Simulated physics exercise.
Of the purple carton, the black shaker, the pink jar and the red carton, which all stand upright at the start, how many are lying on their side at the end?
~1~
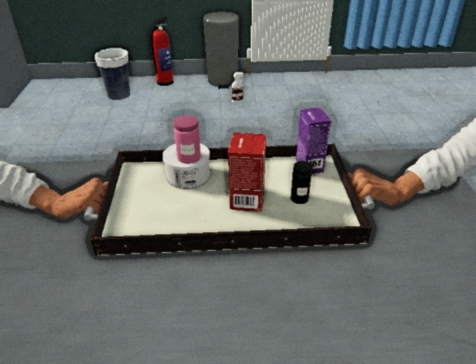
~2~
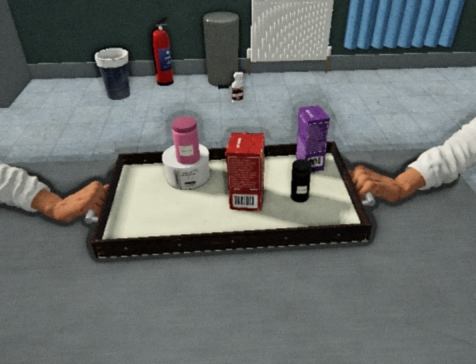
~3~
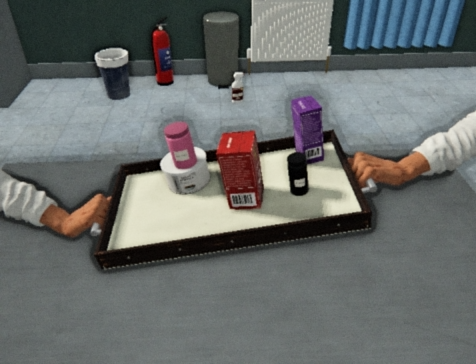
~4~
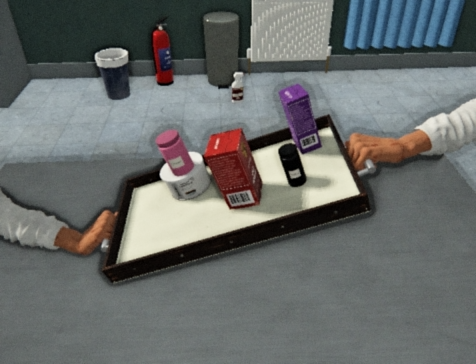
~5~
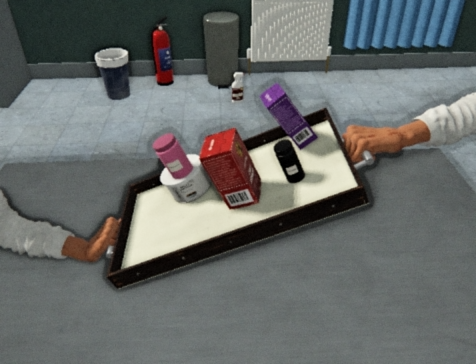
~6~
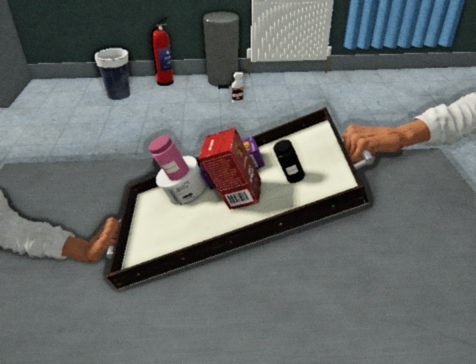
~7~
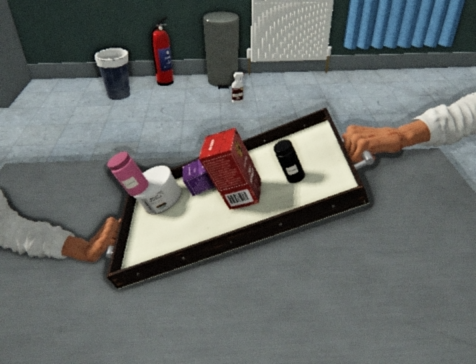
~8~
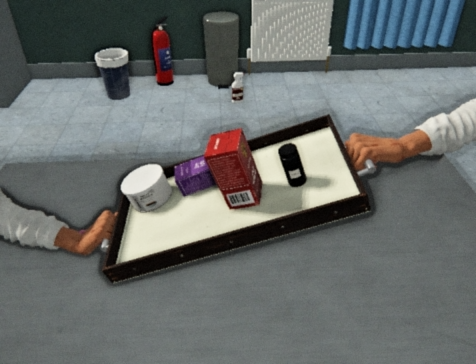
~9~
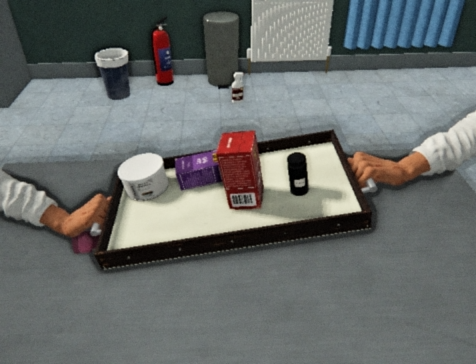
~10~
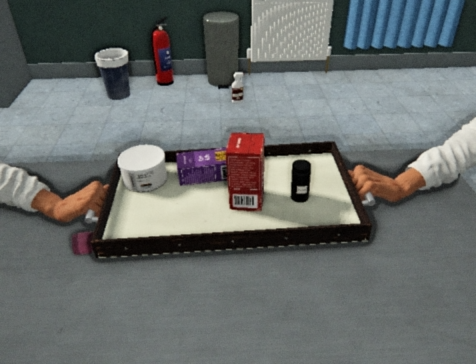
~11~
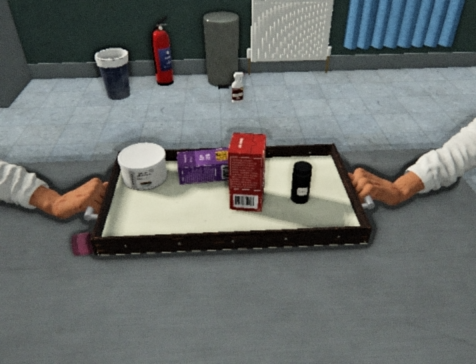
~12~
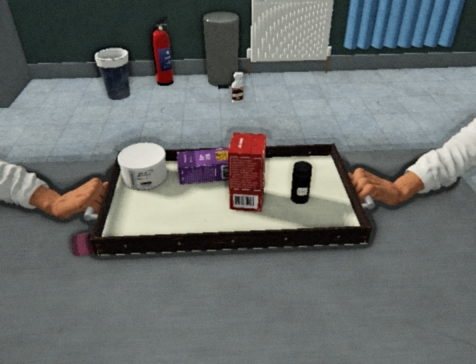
Two of them end up on their side, the purple carton on the tray and the pink jar off it.
A tray held by two hands, carrying a pink jar, a white tub, a black shaker, a red carton and a purple carton, starts level and then tips down to the left. The purple carton leans, topples onto its side and slides left behind the red carton. The white tub and the pink jar shift left too, and the jar drops off over the left edge. The hands bring the tray back to level. The purple carton stays lying on the tray beside the shifted tub, the red carton and black shaker still stand, and the pink jar lies outside the left edge.
